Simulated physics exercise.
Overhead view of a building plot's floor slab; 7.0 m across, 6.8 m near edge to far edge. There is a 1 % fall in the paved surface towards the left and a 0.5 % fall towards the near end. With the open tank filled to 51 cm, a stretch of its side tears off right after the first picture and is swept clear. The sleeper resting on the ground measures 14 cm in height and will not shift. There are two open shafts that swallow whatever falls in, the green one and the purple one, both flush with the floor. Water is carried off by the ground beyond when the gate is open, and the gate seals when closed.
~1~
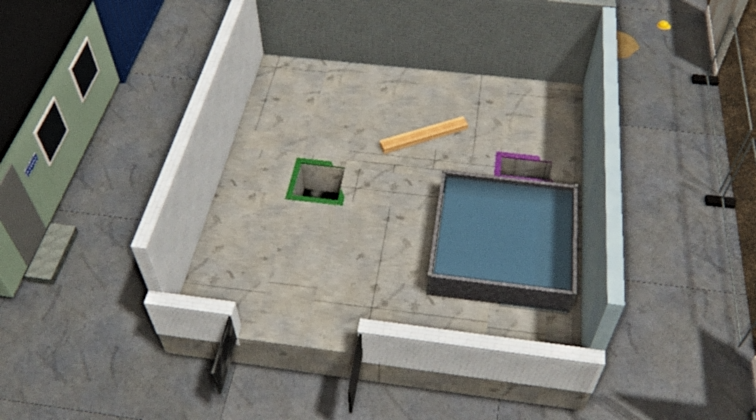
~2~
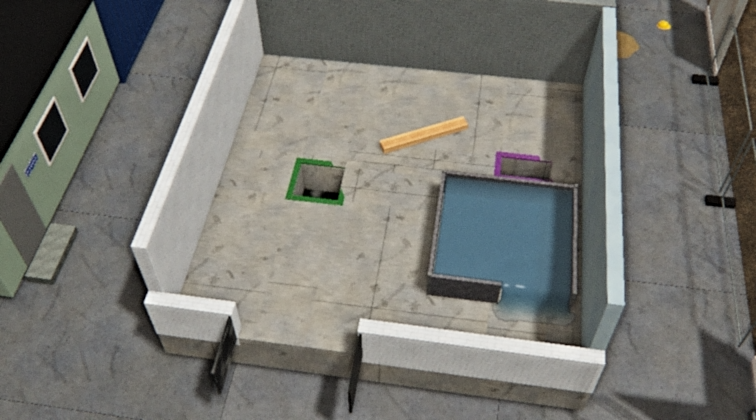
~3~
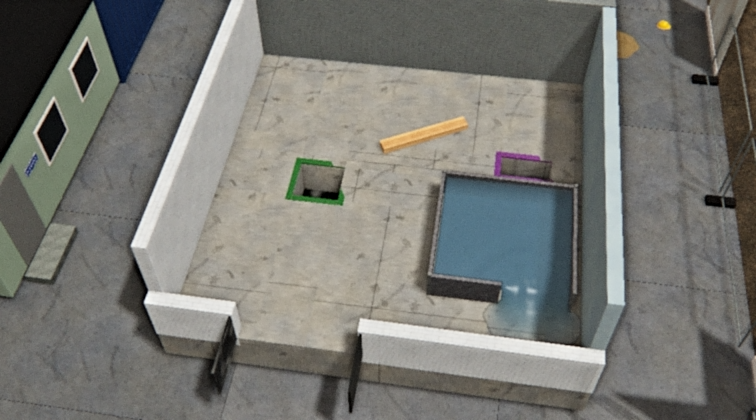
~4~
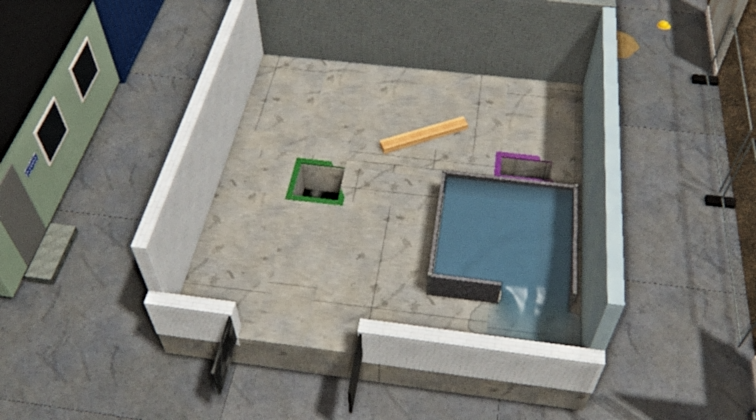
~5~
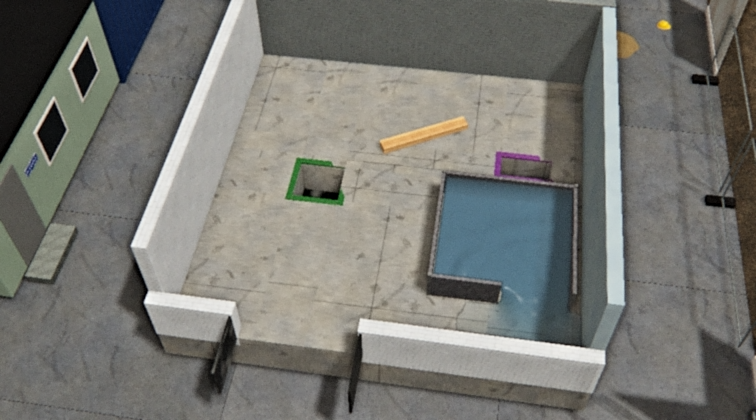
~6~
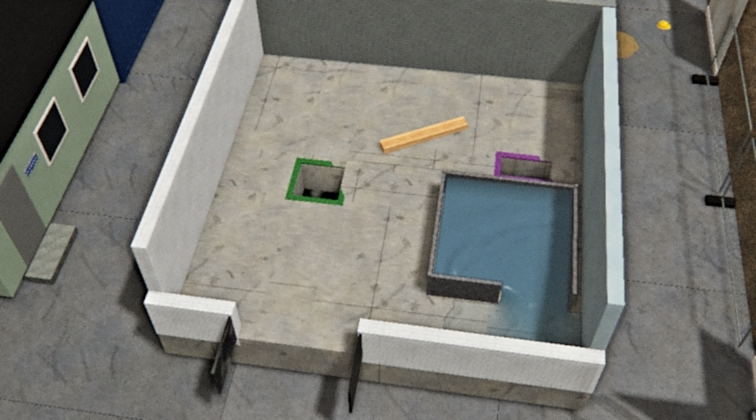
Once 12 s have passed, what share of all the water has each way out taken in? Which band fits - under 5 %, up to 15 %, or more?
The gate opening takes in between 5 and 15 %. The green pit takes in from 5 to 15 %. The purple pit takes in under 5 %.
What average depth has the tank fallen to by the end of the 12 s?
Average depth: About 12 cm.
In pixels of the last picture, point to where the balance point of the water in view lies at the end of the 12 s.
Near (392, 211).
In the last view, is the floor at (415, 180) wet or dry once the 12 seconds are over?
Not yet touched.
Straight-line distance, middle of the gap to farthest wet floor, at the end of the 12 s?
8.2 m.
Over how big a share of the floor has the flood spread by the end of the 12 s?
About 75 per cent.
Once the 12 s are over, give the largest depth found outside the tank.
I'd say near 12 centimetres.
A moment later water covers 5 % of the floor and is deepest (48 cm) near (548, 356); gone so far, the gate opening 0 %, the green pit 0 %, the purple pit 0 %.
Soon after water covers 15 % of the floor and is deepest (45 cm) near (569, 368); gone so far, the gate opening 0 %, the green pit 0 %, the purple pit 0 %.
Next water covers 40 % of the floor and is deepest (29 cm) near (537, 364); gone so far, the gate opening 1 %, the green pit 0 %, the purple pit 0 %.
Later on water covers 65 % of the floor and is deepest (20 cm) near (538, 326); gone so far, the gate opening 3 %, the green pit 2 %, the purple pit 1 %.
At the end water covers 75 % of the floor and is deepest (12 cm) near (515, 361); gone so far, the gate opening 8 %, the green pit 7 %, the purple pit 2 %.
